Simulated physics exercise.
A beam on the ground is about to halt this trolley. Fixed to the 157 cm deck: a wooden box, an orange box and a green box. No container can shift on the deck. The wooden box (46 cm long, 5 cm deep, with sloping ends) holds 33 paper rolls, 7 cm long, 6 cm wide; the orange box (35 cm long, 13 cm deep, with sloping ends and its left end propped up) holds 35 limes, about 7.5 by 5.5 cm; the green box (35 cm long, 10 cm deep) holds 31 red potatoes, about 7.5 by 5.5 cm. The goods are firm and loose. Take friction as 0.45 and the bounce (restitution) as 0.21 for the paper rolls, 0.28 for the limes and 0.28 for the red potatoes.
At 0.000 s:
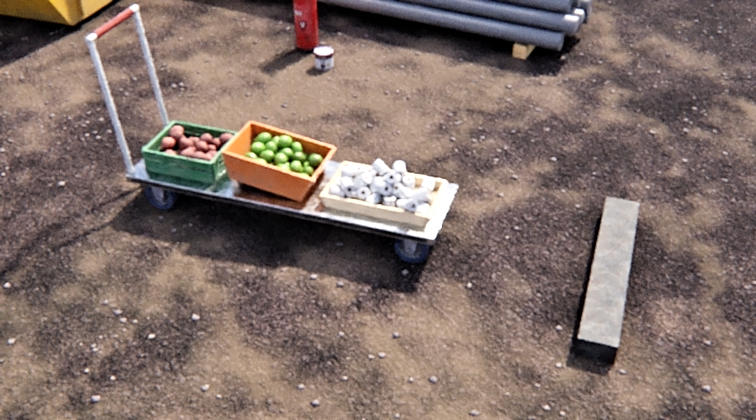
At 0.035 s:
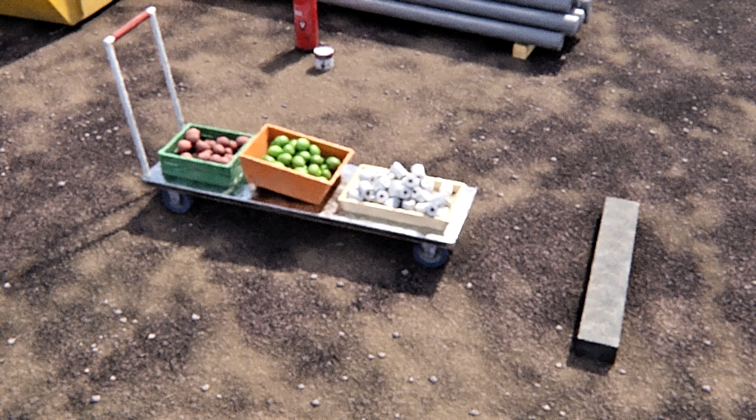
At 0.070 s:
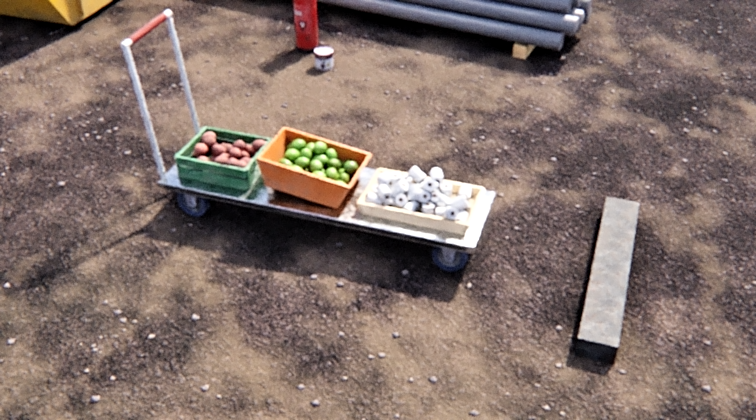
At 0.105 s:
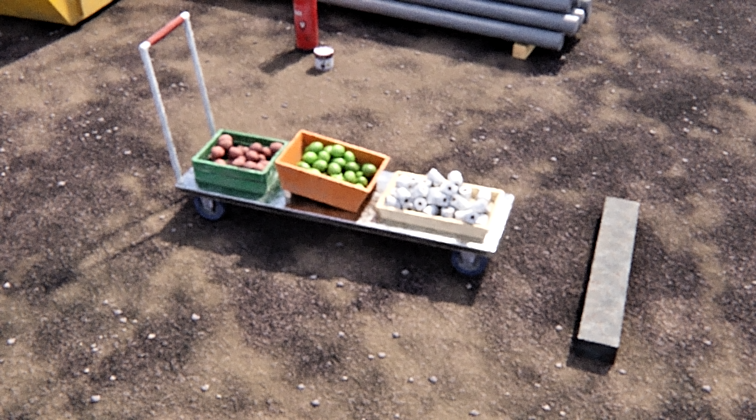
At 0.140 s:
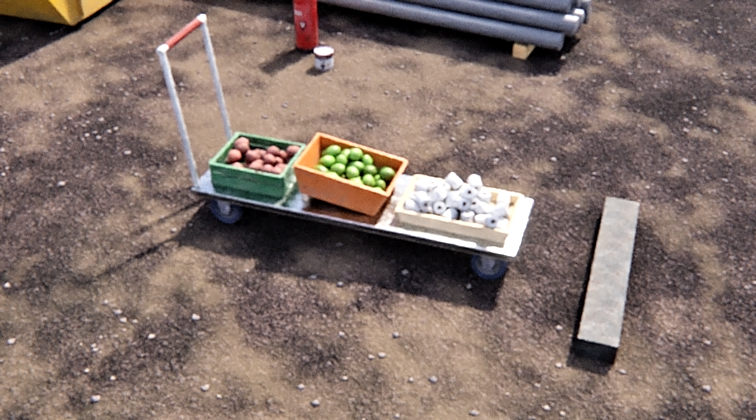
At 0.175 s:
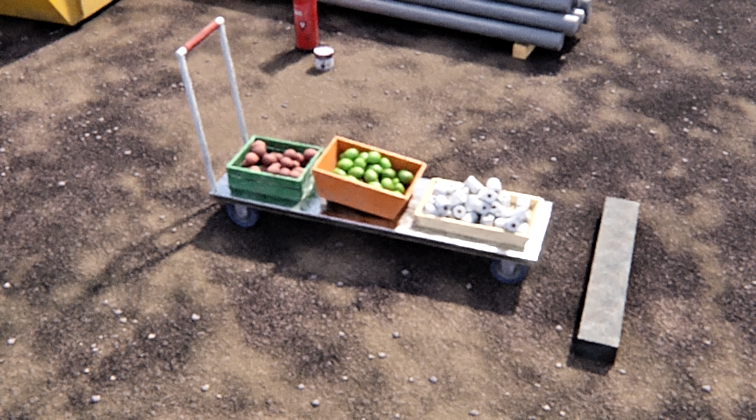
On a patch of bare, stony ground, a flat trolley with an upright handle carries a green box of red potatoes, a tilted orange box of limes and a pale wooden box of white rolls. It rolls steadily rightward, narrowing the gap to a beam on the ground, its load still inside the boxes.
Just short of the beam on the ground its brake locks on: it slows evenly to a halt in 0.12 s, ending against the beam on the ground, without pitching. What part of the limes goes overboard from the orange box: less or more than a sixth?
It sheds under a sixth of them.
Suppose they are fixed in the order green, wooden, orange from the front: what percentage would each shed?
Then wooden box 20, orange box 10, green box 0 per cent.
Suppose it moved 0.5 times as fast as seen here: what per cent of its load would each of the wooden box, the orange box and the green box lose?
Then wooden box 10, orange box 0, green box 0 per cent.
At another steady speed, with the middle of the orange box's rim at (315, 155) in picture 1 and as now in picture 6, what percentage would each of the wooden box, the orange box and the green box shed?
In that case wooden box 10, orange box 0, green box 0 per cent.
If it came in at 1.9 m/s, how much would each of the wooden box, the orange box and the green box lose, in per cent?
Then wooden box 20, orange box 0, green box 0 per cent.
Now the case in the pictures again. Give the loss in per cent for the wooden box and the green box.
Wooden box 30, green box 0 per cent.
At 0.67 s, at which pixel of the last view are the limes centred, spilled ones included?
Around (442, 195).
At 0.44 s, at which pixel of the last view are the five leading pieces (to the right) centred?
Around (630, 223).
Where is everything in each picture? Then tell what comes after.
In the first picture (places track the rim corner closest to us here), orange box (311, 179); green box (209, 163); 73 cm to go; all still inside.
Orange box (329, 183); green box (226, 166); 64 cm to go, in the second picture.
Orange box (348, 186); green box (243, 169); 55 cm to go, in the third picture.
Orange box (367, 190); green box (261, 173); 46 cm to go, in the fourth picture.
Orange box (386, 194); green box (279, 176); 37 cm to go, in the fifth picture.
Orange box (405, 198); green box (297, 180); 28 cm to go; all still inside, in the sixth picture.
After 0.22 s, braking starts.
After 0.32 s, the wooden box has all 33, the orange box has all 35 and the green box has all 31.
After 0.44 s, the wooden box is down by 6 of 33, the orange box is down by 1 of 35 and the green box has all 31.
After 0.67 s, the wooden box is down by 9 of 33, the orange box is down by 2 of 35 and the green box has all 31.
Final count (at 1.17 s), the wooden box is down by 10 of 33, the orange box is down by 2 of 35 and the green box has all 31. Asked share, 2 of 35, 6 per cent.
